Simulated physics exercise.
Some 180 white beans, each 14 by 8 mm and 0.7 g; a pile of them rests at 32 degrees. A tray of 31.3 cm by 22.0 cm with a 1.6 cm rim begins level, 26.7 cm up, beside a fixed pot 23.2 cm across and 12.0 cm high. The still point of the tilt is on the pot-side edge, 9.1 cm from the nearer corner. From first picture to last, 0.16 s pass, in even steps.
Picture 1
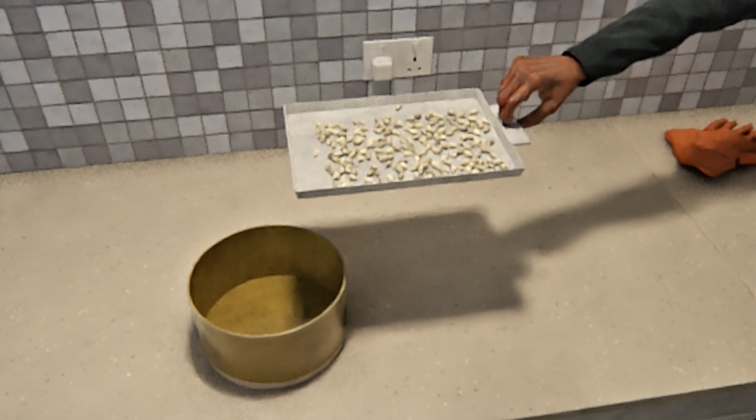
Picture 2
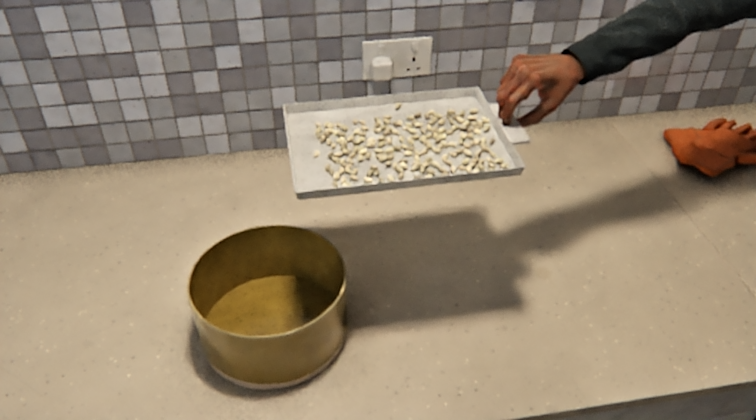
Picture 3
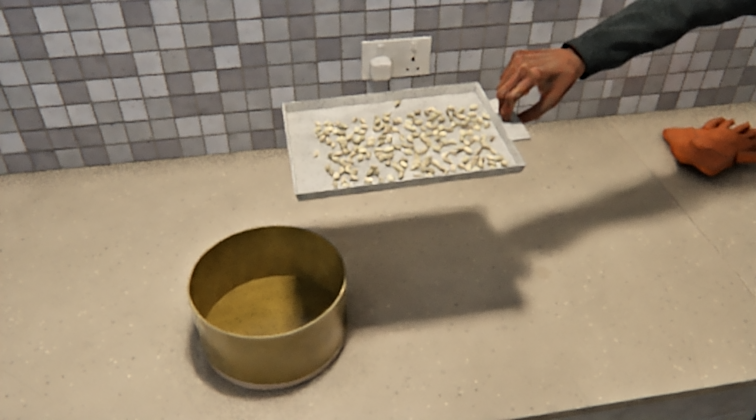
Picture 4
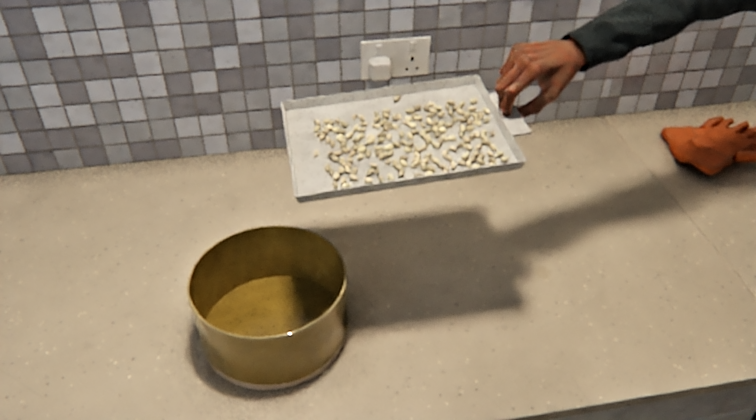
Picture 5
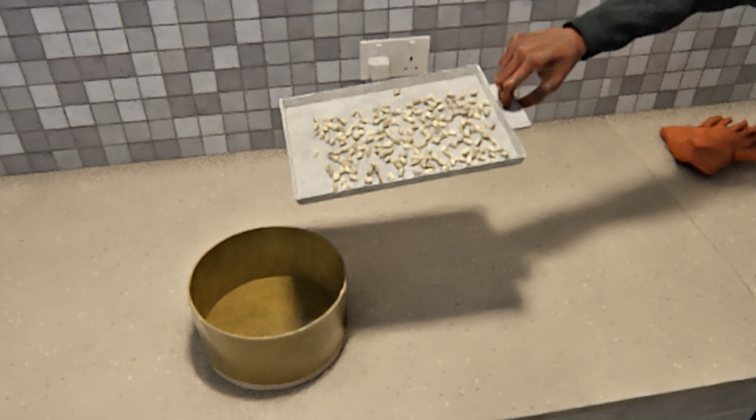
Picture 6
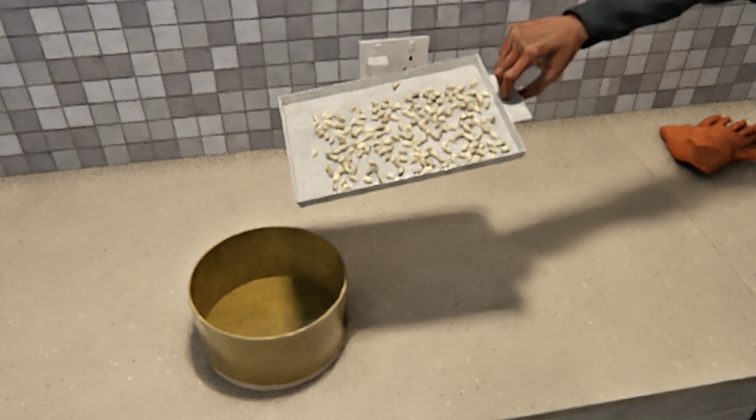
On a pale countertop against a grey mosaic-tiled wall, a hand in a dark sleeve holds a tray of scattered white beans above and behind a brass-coloured pot, an orange cloth lying at right. The tray starts level, then slowly tilts toward the pot, its left front corner lowest, while the beans stay spread across it.
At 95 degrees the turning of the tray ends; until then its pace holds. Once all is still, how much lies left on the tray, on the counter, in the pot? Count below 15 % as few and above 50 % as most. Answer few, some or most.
Tray few, counter few, pot most.
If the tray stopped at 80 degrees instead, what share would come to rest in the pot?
It would be near 95 per cent.
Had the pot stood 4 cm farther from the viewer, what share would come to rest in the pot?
It would be near 95 per cent.
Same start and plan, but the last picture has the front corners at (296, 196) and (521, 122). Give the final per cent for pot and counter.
Pot 95, counter 5.
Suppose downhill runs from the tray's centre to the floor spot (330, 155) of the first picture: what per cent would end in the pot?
About 85 per cent.
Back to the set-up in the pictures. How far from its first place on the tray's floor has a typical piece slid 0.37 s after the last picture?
About 8 cm.
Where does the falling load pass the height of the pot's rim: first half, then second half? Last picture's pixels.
At about (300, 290), then at (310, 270).
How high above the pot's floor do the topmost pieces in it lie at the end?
Some 1.5 cm.
Then, 0.37 s after the last picture, tilt 52 degrees; the tray holds 100 %, the pot 0 %.
Then, 0.61 s after the last picture, tilt 79 degrees; the tray holds 55 %, the pot 15 %.
Then, 0.97 s after the last picture, tilt 95 degrees; the tray holds 5 %, the pot 95 %.
In the end, tray 0 %, counter 0 %, pot 100 %.
